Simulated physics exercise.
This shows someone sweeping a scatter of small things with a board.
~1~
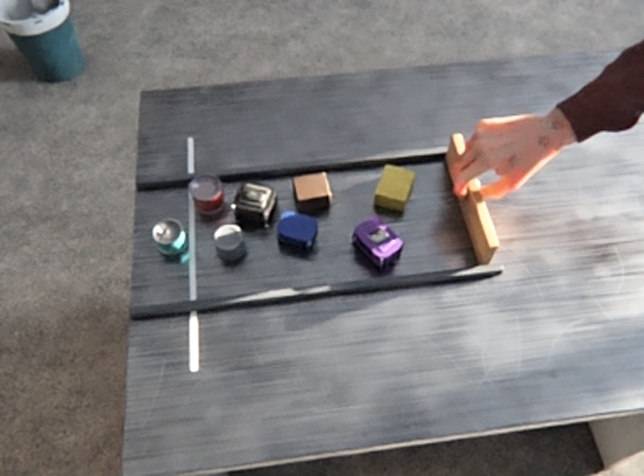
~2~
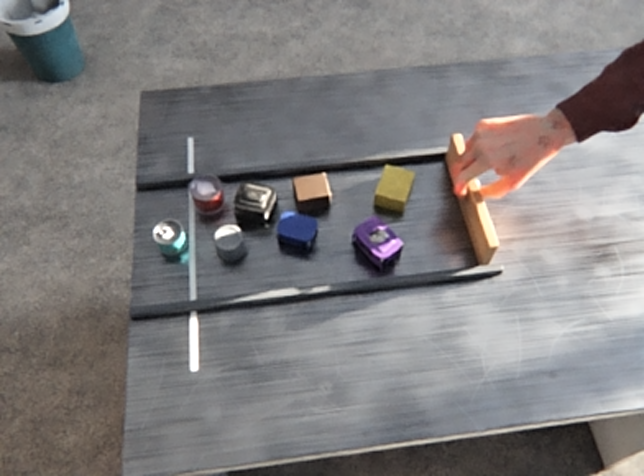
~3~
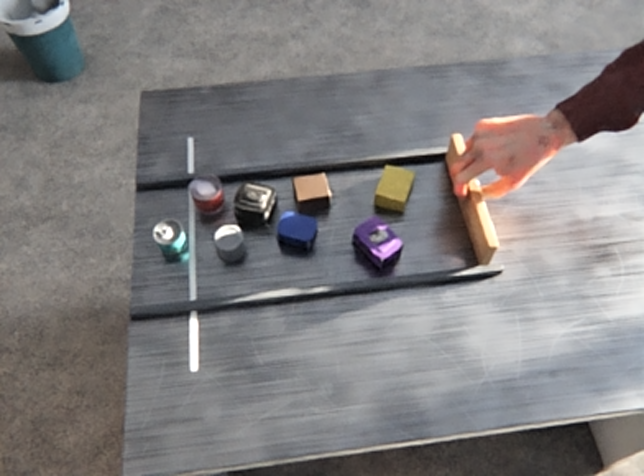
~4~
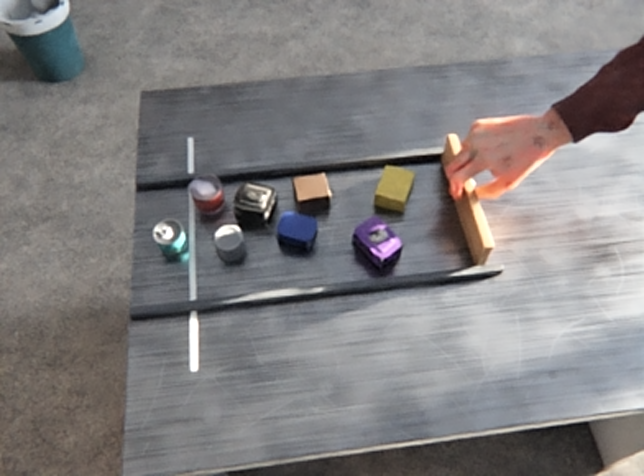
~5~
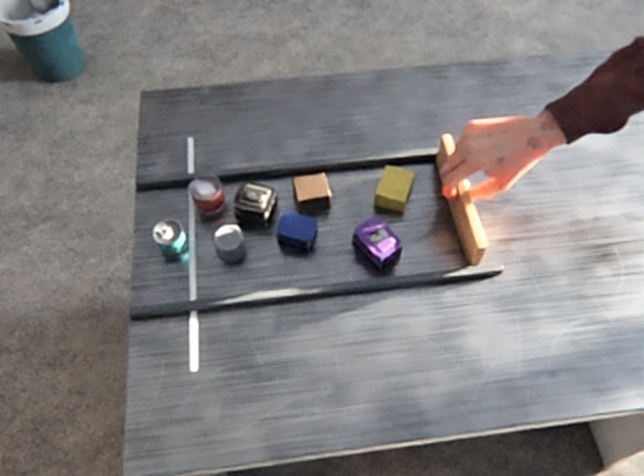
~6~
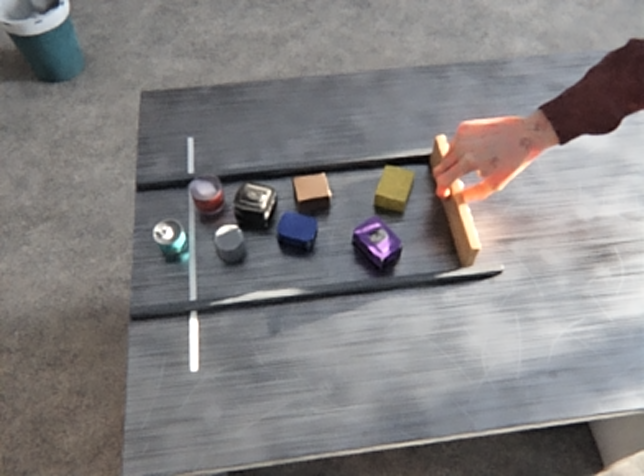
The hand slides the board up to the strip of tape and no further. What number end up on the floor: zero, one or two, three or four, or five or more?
The number that fall off is three or four.
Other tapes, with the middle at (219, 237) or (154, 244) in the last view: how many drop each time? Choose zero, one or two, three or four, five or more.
Taking them in turn, one to two; more than four.
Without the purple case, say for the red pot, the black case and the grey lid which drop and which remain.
The red pot drops off; the black case goes over; the grey lid stays on.
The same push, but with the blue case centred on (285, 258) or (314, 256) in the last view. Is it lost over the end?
Place by place, it holds on; holds on.
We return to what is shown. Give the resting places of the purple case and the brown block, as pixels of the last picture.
The purple case at (176, 261), the brown block at (142, 208).
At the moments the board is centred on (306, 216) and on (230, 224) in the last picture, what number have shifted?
At the one place 7, at the other 8.
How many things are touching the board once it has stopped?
The number is 2.
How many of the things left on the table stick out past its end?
It comes to 2.
A little later, none off yet; turquoise pot at rest near (170, 237); red pot at rest near (208, 195); grey lid at rest near (230, 244).
When it is over, the number that fall off is three or four; down, black case, red pot and turquoise pot.
